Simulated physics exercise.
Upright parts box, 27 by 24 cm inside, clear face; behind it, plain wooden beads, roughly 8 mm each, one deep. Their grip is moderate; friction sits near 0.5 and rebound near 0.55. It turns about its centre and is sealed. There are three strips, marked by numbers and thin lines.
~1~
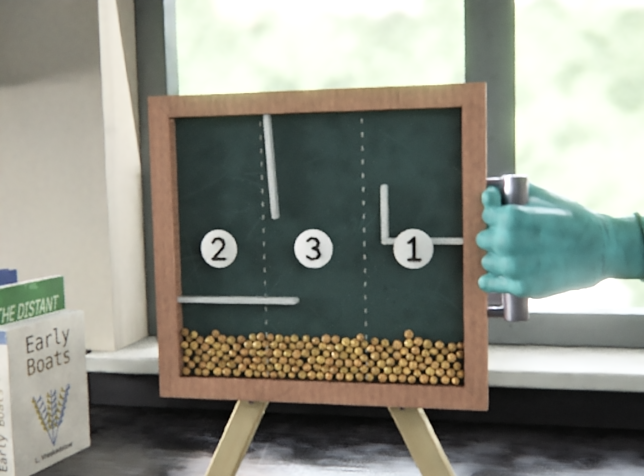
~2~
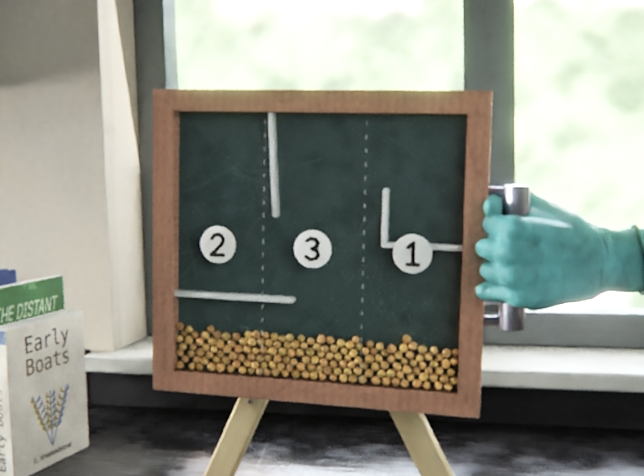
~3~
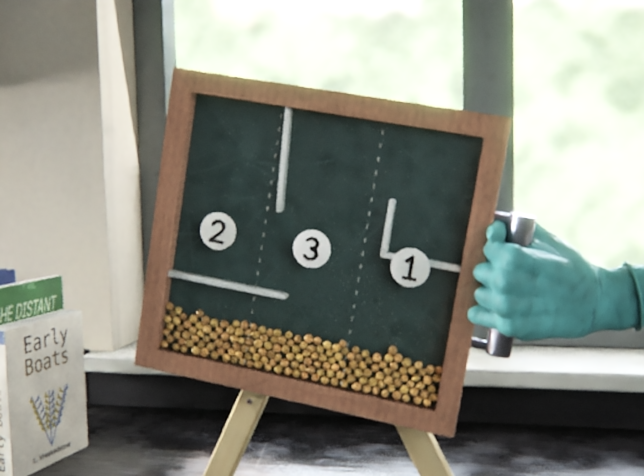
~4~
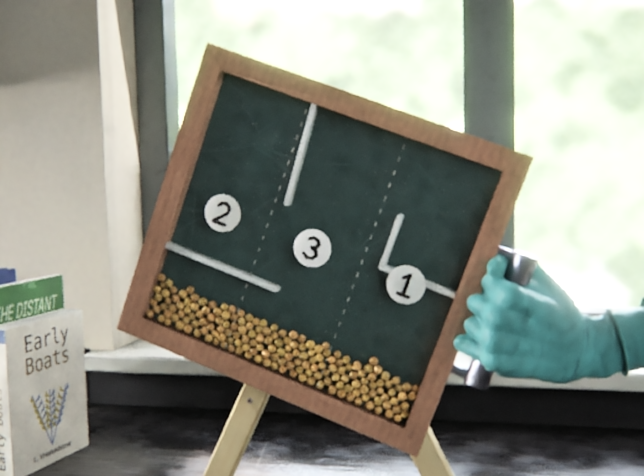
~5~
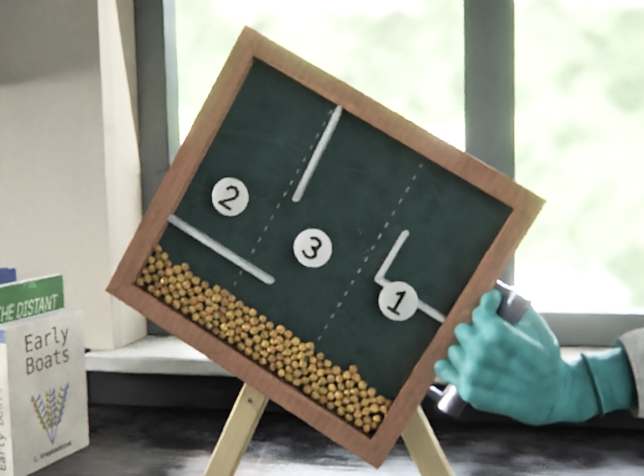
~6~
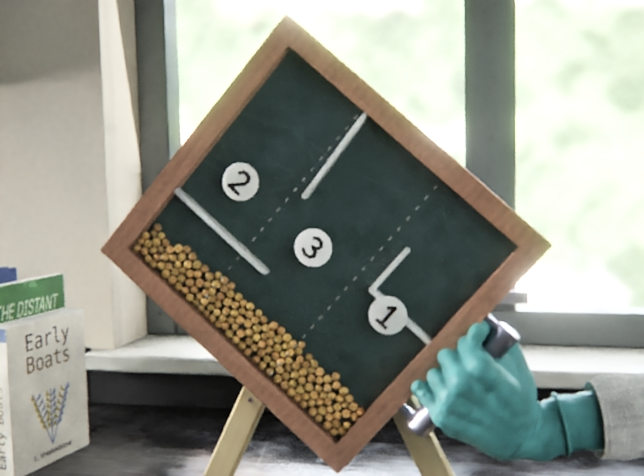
On a windowsill, a teal-gloved hand turning a wooden-framed box of small golden beads clockwise, the bead layer slanting down rightward.
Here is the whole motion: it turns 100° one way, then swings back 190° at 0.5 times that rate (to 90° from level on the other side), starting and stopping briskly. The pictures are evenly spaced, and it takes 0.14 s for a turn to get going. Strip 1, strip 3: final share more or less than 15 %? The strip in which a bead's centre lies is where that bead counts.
No. 1: Less; 3: More than 15 %.
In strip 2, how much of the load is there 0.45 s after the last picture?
Roughly 0 per cent of it.
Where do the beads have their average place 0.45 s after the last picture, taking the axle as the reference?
About 8 cm left and 7 cm below.
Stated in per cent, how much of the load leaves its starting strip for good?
Around 55 per cent, give or take.
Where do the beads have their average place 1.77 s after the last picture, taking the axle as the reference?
About 7 cm right and 8 cm below.
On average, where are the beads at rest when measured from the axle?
Right: About 8 cm; below: About 6 cm.
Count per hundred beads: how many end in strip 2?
Roughly 60 percent.
Then, 0.45 s later than the last picture, it stands 100° clockwise; the beads' middle is 8 cm left of and 7 cm below the centre; no. 1, 90 %, no. 3, 10 %.
Then, 1.77 s later than the last picture, it stands 5° clockwise; the beads' middle is 7 cm right of and 8 cm below the centre; no. 1, 80 %, no. 3, 20 %.
Then, 3.09 s later than the last picture, it stands 90° anticlockwise; the beads' middle is 9 cm right of and 5 cm below the centre; no. 1, 10 %, no. 2, 55 %, no. 3, 35 %.
All still 4.8 s after it, it stands 90° anticlockwise; no. 1, 0 %, no. 2, 60 %, no. 3, 40 %.
